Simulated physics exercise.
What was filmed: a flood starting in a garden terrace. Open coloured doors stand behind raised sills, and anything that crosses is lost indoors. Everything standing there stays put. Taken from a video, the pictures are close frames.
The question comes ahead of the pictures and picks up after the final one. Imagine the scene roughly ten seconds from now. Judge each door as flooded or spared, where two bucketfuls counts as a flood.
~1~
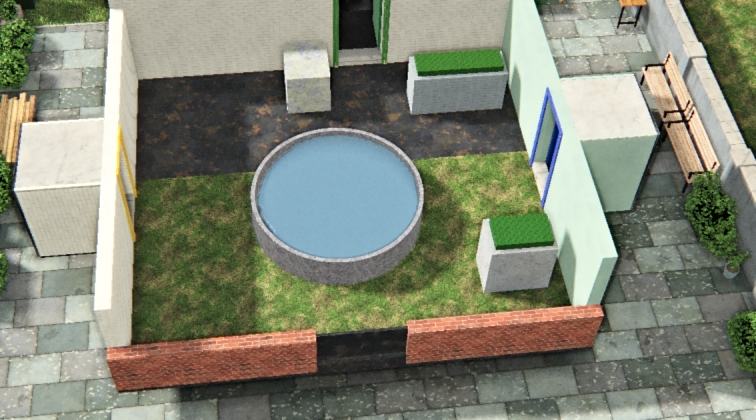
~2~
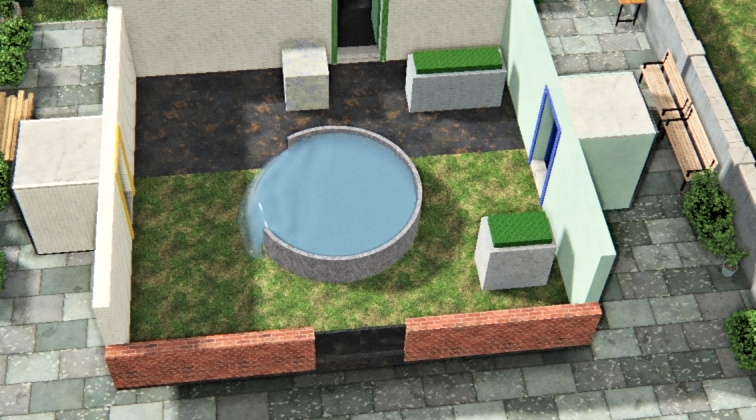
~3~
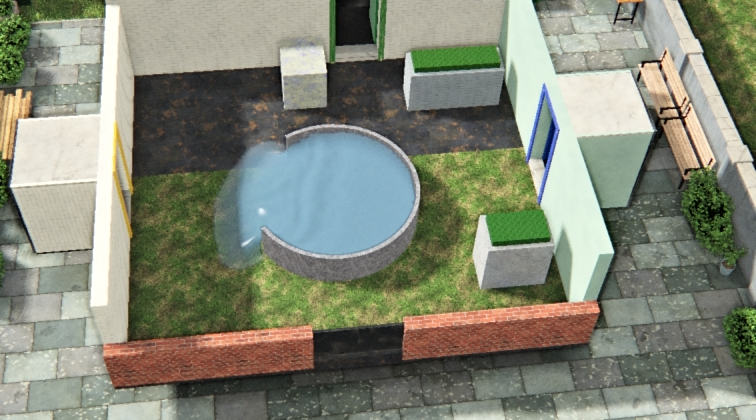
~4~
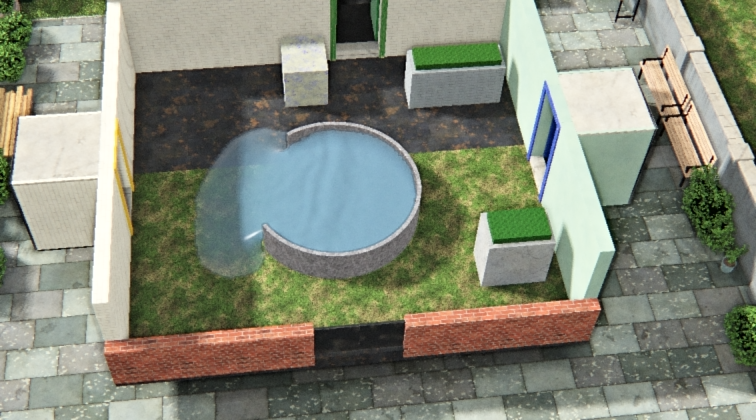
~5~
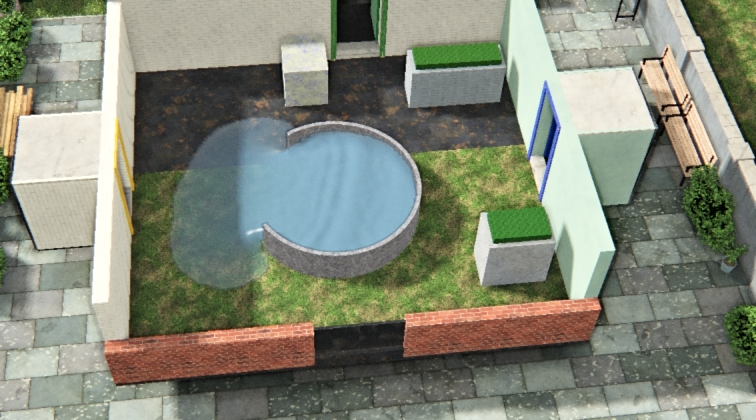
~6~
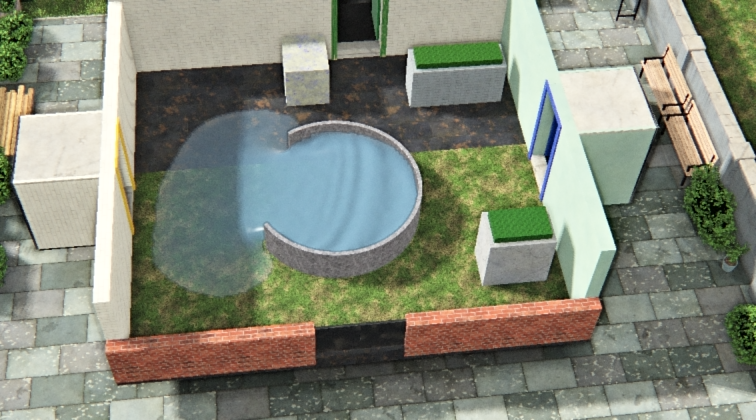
The green door is spared, the blue door is spared, the yellow door is flooded.
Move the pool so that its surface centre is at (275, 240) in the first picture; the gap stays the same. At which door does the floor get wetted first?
Answer: The one in yellow.
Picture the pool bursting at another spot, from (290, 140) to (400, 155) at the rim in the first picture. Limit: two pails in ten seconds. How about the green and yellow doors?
As it turns out, the green door tops the limit while the yellow door falls short.
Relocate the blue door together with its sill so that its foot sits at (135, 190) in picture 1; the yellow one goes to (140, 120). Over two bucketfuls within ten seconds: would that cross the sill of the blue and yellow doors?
The blue one spills past the mark, and the yellow one spills past the mark.
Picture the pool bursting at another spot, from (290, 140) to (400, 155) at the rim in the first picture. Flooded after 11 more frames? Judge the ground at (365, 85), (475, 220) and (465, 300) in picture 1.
Taken one by one: Sodden, then unaffected, then unaffected.
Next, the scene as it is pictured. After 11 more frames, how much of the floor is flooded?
I'd say close to 40 per cent.
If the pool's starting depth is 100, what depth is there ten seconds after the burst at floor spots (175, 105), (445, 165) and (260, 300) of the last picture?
In the order asked, some 18, 4 and 18 in a hundred.
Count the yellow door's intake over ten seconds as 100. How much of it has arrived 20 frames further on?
Around 80 percent.
A moment on, water covers 35 % of the floor; the green door not reached, the blue door not reached, the yellow door under two buckets in.
Next, water covers 40 % of the floor; the green door not reached, the blue door not reached, the yellow door far over two buckets in.
Then, water covers 45 % of the floor; the green door not reached, the blue door not reached, the yellow door far over two buckets in.
Later, water covers 70 % of the floor; the green door wet at the sill, nothing in, the blue door not reached, the yellow door far over two buckets in.
In the end, water covers 95 % of the floor; the green door wet at the sill, nothing in, the blue door wet at the sill, nothing in, the yellow door far over two buckets in.
